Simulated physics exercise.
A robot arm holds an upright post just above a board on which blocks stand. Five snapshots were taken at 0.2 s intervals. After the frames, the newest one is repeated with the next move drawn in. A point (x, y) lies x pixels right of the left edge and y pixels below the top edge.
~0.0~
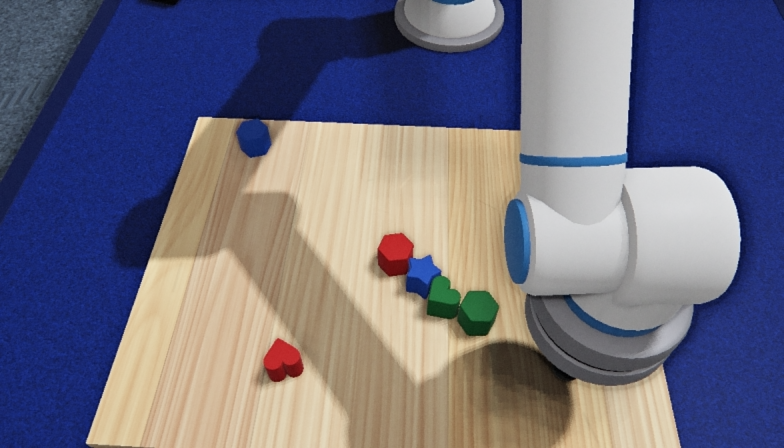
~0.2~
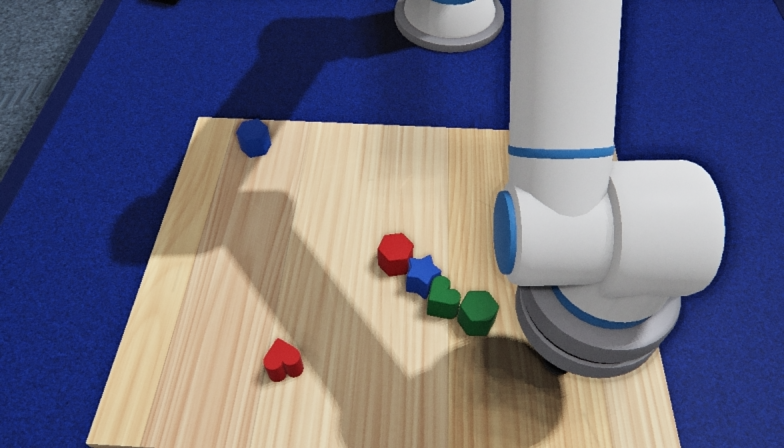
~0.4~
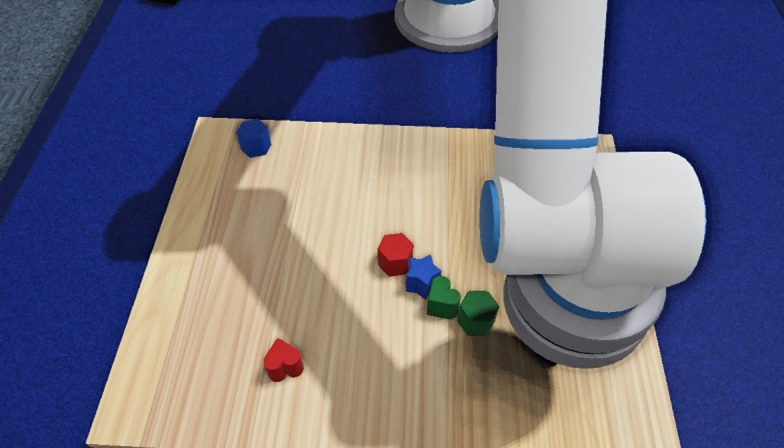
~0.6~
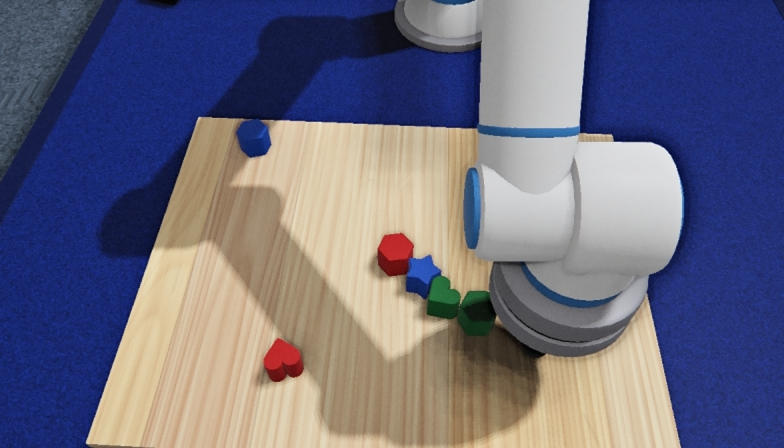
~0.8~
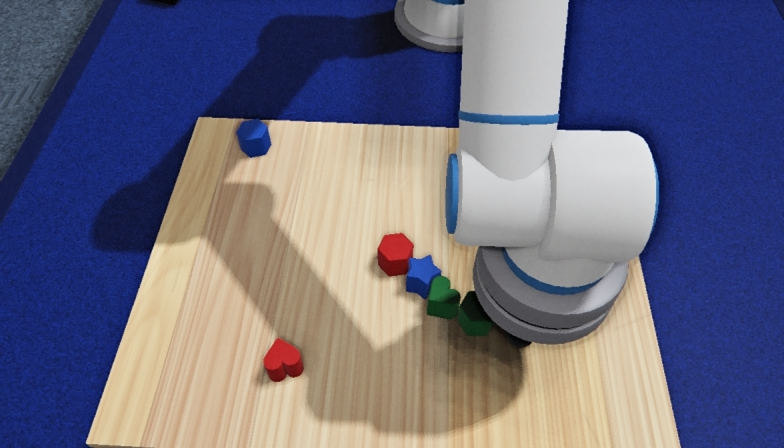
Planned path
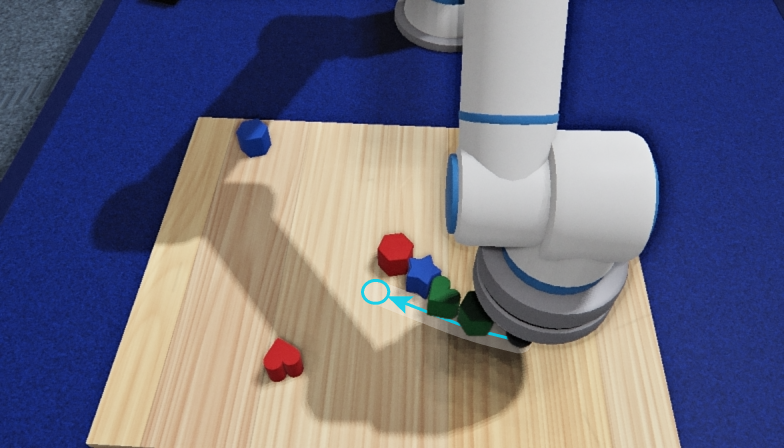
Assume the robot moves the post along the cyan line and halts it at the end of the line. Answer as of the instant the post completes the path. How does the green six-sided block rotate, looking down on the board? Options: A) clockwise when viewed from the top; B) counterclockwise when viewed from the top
B - counterclockwise when viewed from the top.
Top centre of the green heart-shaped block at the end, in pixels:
(346, 265)
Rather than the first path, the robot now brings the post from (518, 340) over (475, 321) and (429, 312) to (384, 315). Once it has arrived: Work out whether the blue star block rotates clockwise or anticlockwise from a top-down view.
Direction: Clockwise.
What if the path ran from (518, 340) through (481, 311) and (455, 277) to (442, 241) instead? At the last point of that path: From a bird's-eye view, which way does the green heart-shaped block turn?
If we look at it from overhead, the green heart-shaped block pivots clockwise.
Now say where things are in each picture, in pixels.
The first frame shows lower end of the post (566, 369), tops of blocks, red six-sided block (396, 246), blue star block (423, 268), green heart-shaped block (444, 291), green six-sided block (480, 306).
The second frame shows post (557, 363), blocks as before.
The third frame shows post (546, 355), blocks as before.
The fourth frame shows post (534, 346), blocks as before.
The fifth frame shows post (519, 336), red six-sided block (396, 246), blue star block (423, 268), green heart-shaped block (444, 291), green six-sided block (480, 306).
The drawn path runs from (518, 340) by way of (468, 327) and (421, 309) to (376, 292).
On the path given first. One third of the way, post (469, 323); red six-sided block (392, 242); blue star block (415, 260), turned 35° clockwise; green heart-shaped block (412, 286), turned 50° clockwise; green six-sided block (439, 302), turned 25° anticlockwise.
Two thirds of the way, post (421, 305); red six-sided block (392, 241); blue star block (413, 261), turned 50° clockwise; green heart-shaped block (371, 275), turned 105° clockwise; green six-sided block (391, 298), turned 40° anticlockwise.
At the end, post (375, 287); red six-sided block (392, 241); blue star block (413, 261), turned 50° clockwise; green heart-shaped block (346, 265), turned 130° clockwise; green six-sided block (359, 300), turned 85° anticlockwise.
